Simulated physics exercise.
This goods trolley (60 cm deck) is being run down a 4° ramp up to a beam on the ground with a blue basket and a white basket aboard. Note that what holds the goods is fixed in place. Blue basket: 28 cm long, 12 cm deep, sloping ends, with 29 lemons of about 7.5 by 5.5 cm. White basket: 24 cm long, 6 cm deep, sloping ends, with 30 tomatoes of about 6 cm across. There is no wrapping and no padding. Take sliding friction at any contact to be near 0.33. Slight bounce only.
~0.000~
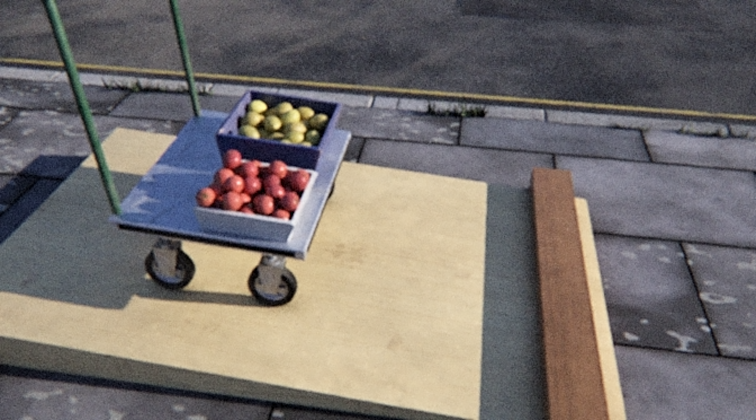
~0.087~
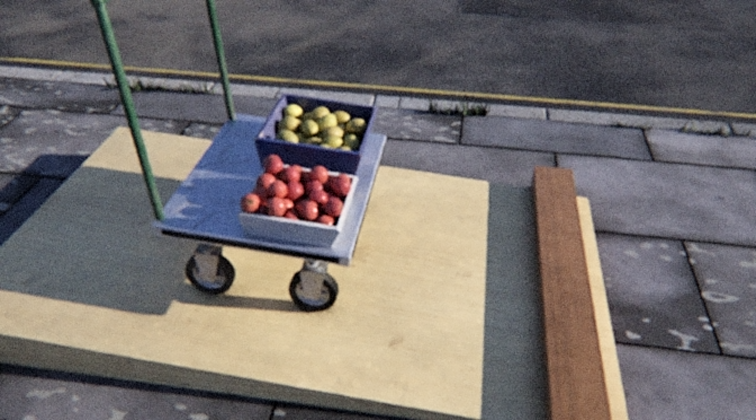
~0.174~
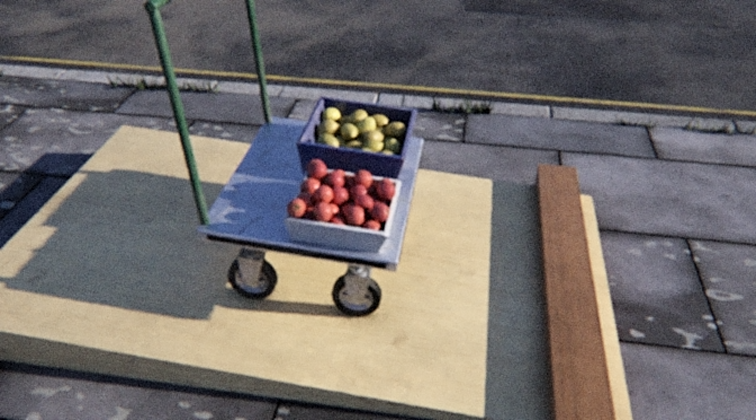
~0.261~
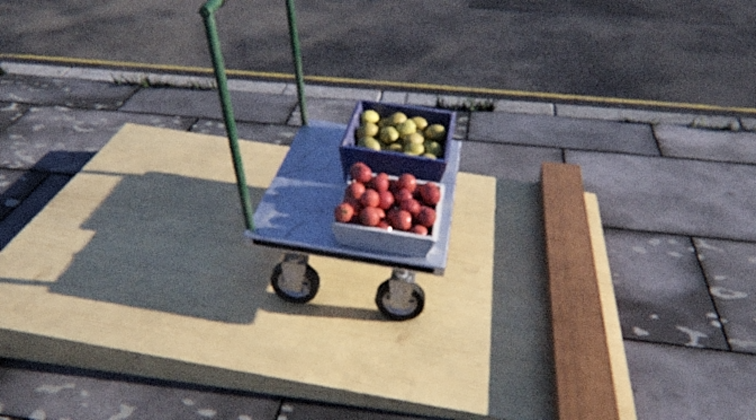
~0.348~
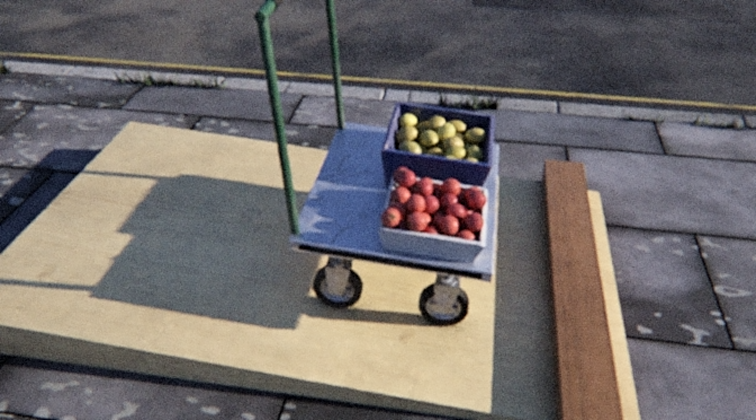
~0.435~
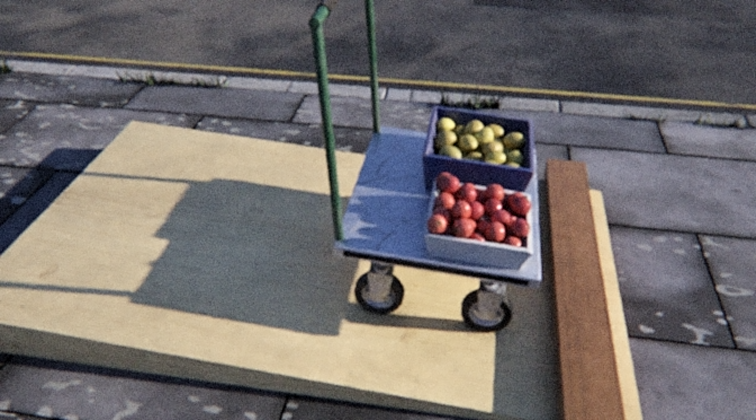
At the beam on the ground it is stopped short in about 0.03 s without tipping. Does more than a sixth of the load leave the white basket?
Most likely the spill exceeds a sixth.
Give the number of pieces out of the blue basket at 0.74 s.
At that moment the blue basket count out stands near 0.
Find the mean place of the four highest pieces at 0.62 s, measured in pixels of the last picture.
Mean position: Close to (551, 182) in the last view.
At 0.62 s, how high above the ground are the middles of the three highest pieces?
About 46 cm up, on average.
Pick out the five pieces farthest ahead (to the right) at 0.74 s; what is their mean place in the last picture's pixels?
Mean place: Roughly (596, 224).
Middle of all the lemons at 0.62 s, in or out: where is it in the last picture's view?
Centre: Around (530, 162) px.
After 0.52 s, the wheels strike.
After 0.62 s, blue basket 29 in, 0 out and white basket 29 in, 1 out.
After 0.74 s, blue basket 29 in, 0 out and white basket 23 in, 7 out.
After 0.97 s, blue basket 29 in, 0 out and white basket 20 in, 10 out.
Final count (at 1.47 s), blue basket 29 in, 0 out and white basket 20 in, 10 out. Asked share, 10 of 30, 33 per cent.
